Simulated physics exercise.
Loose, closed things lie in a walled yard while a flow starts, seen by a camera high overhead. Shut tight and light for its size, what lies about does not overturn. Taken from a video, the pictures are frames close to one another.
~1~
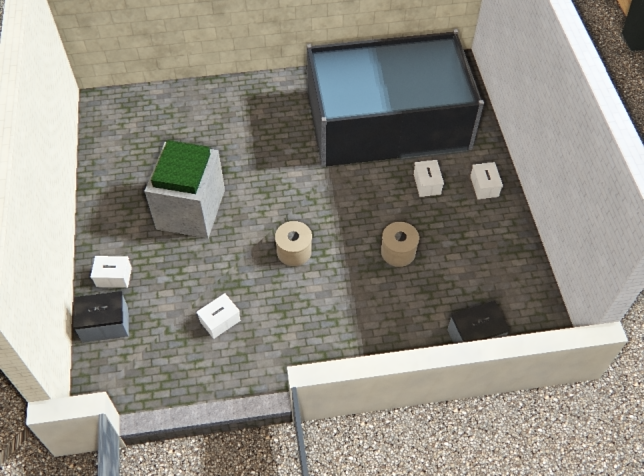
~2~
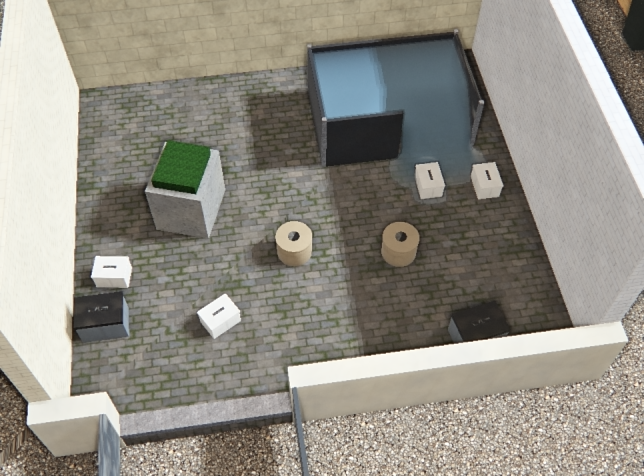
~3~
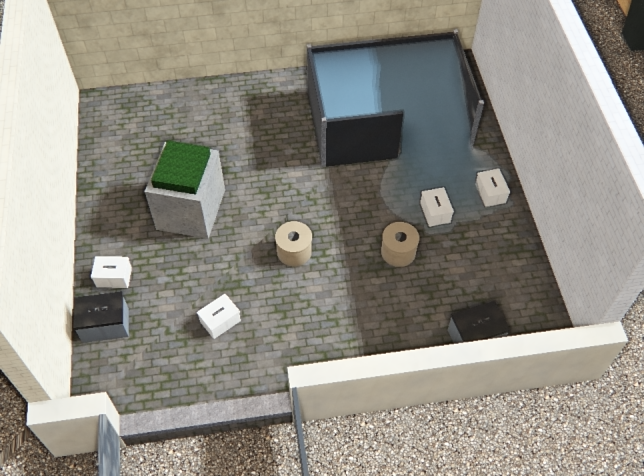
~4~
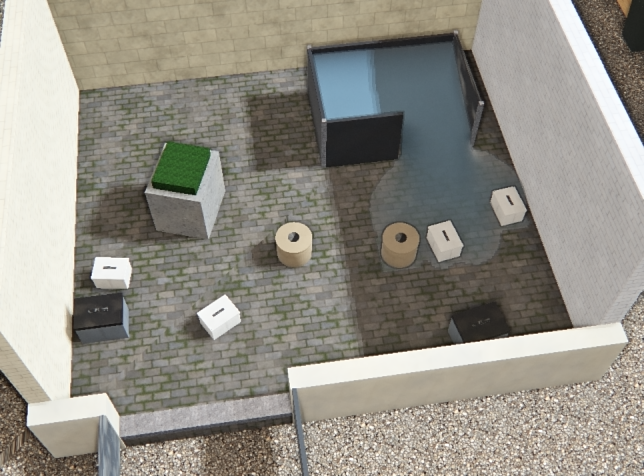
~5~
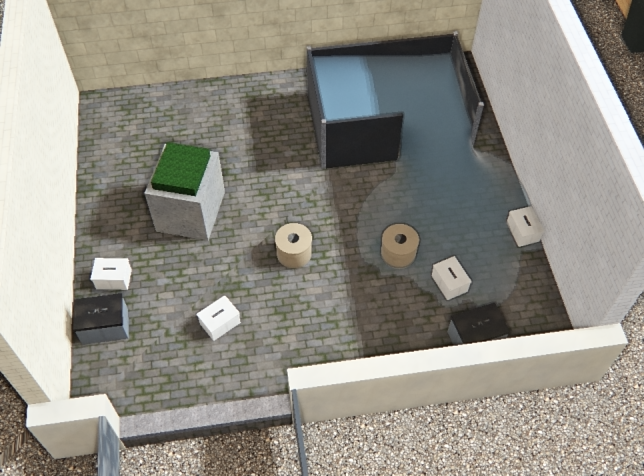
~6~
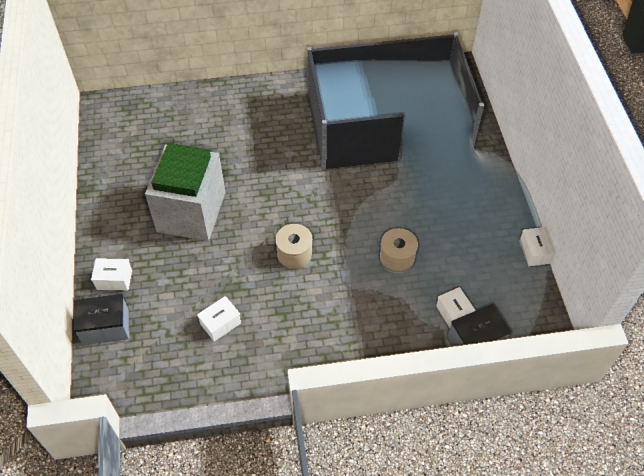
In a walled, paved yard, water poured from an opening in a dark tank and spread across the bricks, pushing two white boxes toward the front while the boxes on the left stayed put.
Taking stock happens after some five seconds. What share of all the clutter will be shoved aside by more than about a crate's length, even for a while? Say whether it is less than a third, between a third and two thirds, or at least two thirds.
Upper band.
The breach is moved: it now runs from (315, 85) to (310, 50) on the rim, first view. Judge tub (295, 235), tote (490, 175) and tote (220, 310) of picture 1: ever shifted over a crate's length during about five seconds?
Order as asked: Not sent that far; not sent that far; sent that far.
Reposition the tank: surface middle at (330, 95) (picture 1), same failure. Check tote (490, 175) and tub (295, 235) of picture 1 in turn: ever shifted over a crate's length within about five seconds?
One by one, the first went the full distance and the second came up short.
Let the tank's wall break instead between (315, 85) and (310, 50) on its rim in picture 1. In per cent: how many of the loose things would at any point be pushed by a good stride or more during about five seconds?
That works out to some 40 %.
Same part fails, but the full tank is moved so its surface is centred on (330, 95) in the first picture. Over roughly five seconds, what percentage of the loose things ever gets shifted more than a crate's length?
Around 90 %.
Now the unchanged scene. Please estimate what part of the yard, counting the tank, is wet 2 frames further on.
Something close to 35 per cent.
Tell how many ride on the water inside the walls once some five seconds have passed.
That comes out at 6.
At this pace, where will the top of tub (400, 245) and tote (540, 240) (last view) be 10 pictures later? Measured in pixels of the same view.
The first top is near (275, 362) and the second near (492, 319).
A moment on, 3 of 8 are well off their spots; 2 afloat.
Next, 4 of 8 are well off their spots; 4 afloat.
Later, 5 of 8 are well off their spots; 5 afloat.
In the end, 8 of 8 are well off their spots, and 8 have been at some point; 6 afloat.
